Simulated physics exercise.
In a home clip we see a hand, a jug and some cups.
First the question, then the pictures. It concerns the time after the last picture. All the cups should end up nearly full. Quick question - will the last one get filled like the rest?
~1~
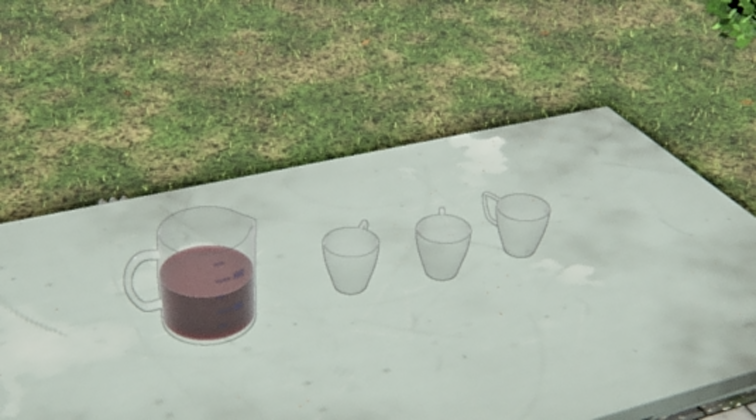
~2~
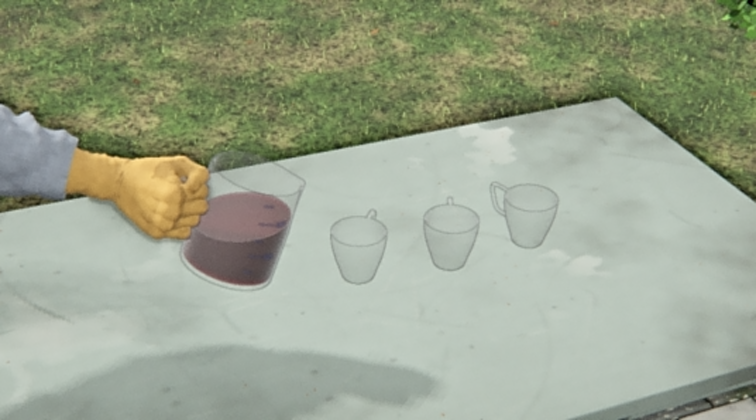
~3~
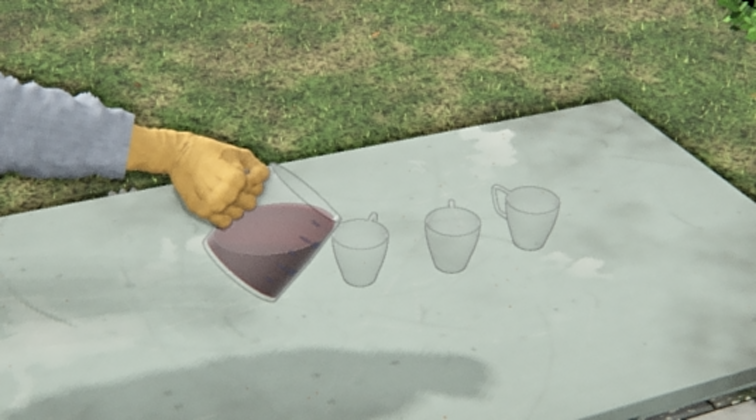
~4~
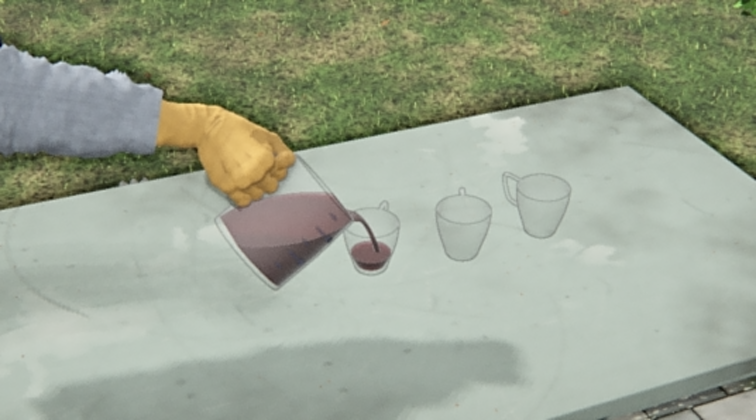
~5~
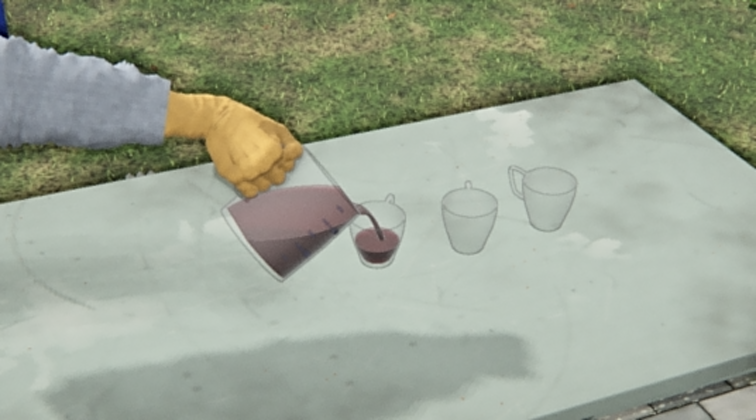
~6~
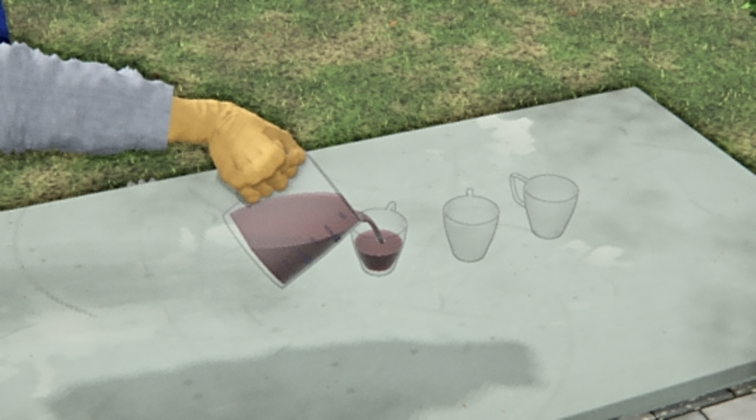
Sufficient.
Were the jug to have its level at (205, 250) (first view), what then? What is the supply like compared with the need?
Sufficient.
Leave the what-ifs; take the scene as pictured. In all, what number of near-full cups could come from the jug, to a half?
I'd put it at close to 4.5 servings.
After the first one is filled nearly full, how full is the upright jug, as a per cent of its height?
I'd say close to 40 per cent.
Soon after, the first is about three quarters full.
Later, the first is done and the jug has about three quarters of its load.
In the end, all three are full and about a third of the red wine is over.
